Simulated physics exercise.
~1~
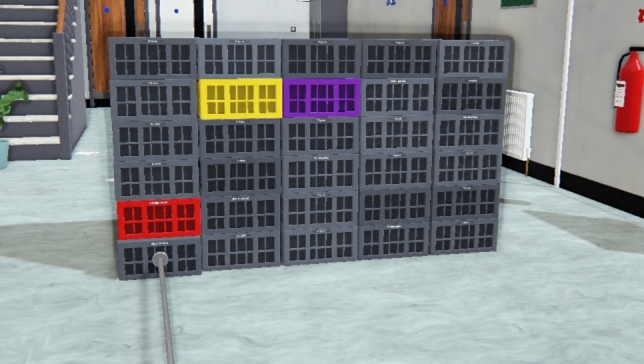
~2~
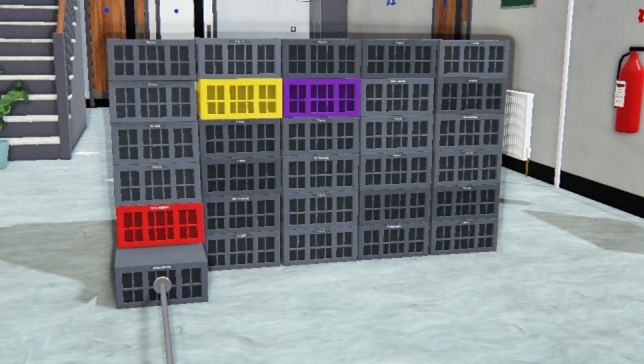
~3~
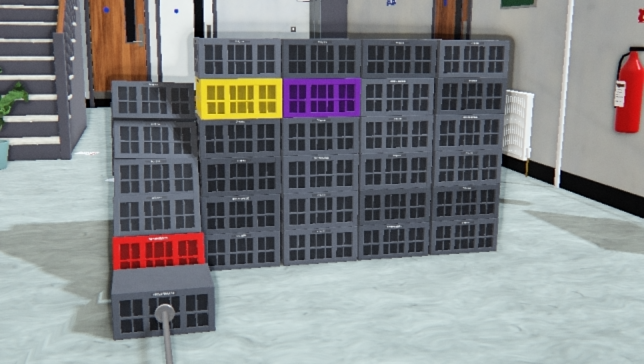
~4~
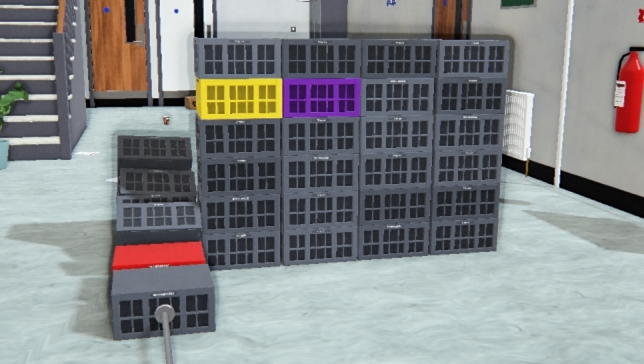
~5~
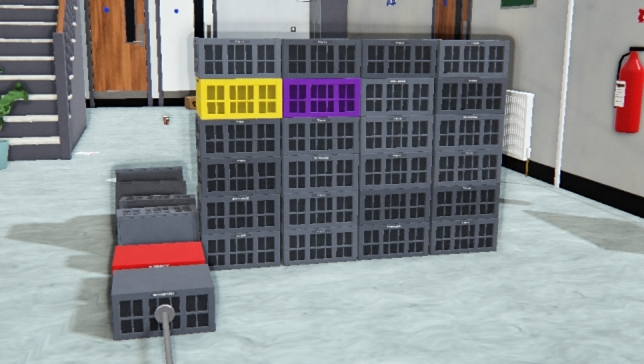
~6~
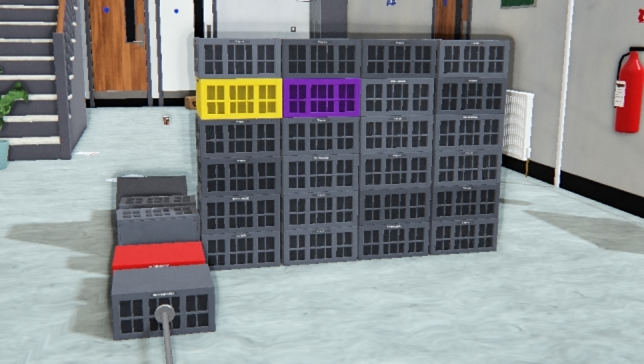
To begin with, a wall of dark grey crates stands on a pale floor, with one red, one yellow and one purple crate among them, and a thin rod attached to the bottom left crate. The rod draws that crate forward, out from under its column. The red crate above tilts and sinks, and the rest of the left column drops and tips backward. The red crate settles just behind the pulled one, while the grey crates tumble into a low heap behind it. The other columns stay standing, with the yellow and purple crates still in place.
